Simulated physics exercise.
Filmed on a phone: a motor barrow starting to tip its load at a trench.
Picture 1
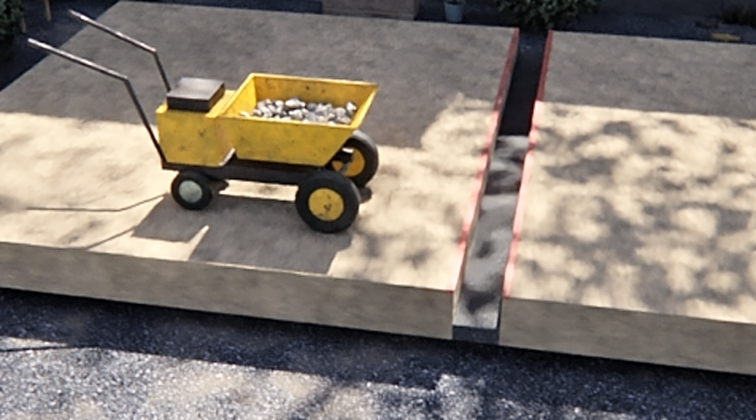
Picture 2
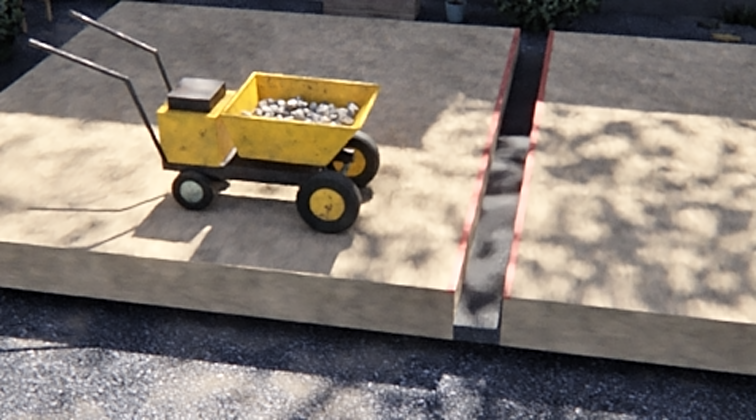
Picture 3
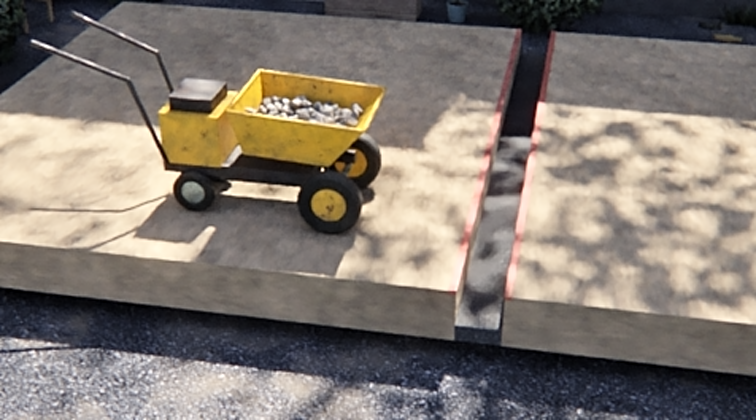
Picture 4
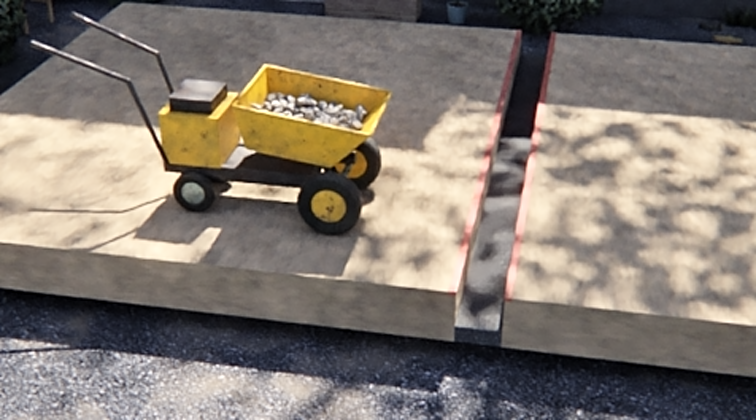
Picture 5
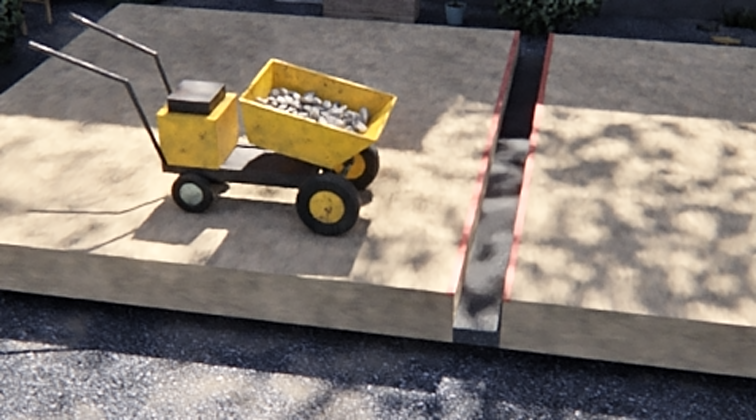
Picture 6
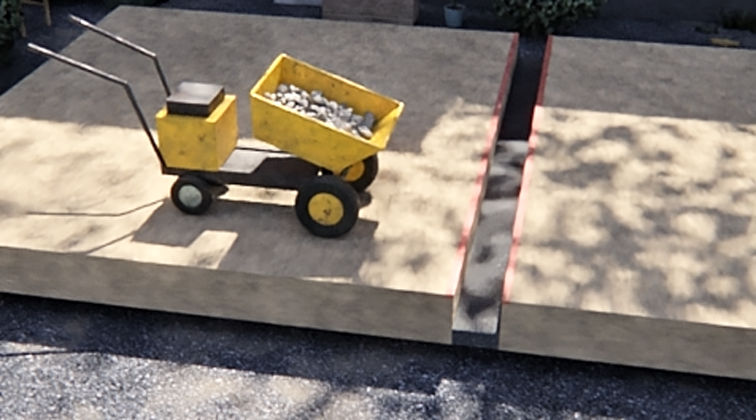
At the start, a yellow motor barrow loaded with broken stones stands on a pale slab, its skip level, left of a narrow red-edged trench. The skip then gradually tilts forward to the right, its rear rising off the chassis, while the wheels stay put and the stones remain inside.
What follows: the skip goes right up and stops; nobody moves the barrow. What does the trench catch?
The trench ends with only the smaller part of it.
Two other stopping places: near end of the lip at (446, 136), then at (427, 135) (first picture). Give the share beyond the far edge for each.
The first gives 60 %, the second 30 %.
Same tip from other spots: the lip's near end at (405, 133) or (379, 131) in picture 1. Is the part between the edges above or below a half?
The first try: Over half. The second: Most of it.
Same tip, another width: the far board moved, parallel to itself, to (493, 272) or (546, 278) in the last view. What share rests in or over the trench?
In turn 40 and 40 in a hundred.
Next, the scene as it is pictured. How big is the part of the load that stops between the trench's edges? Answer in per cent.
Some 35 per cent.
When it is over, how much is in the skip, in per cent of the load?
About 20 per cent.
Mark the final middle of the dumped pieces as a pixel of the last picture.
Near (460, 221).
Shortly afterwards, skip tipped steeply; the whole lot in the skip.
Next, skip tipped right over; all but a few in the skip; a little short of the trench.
Some moments later, skip tipped right over; near a quarter in the skip; near half short of the trench; near a quarter in or heaped over the trench.
In the end, skip tipped right over; near a quarter in the skip; near half short of the trench; near a third in or heaped over the trench; none at all beyond it.
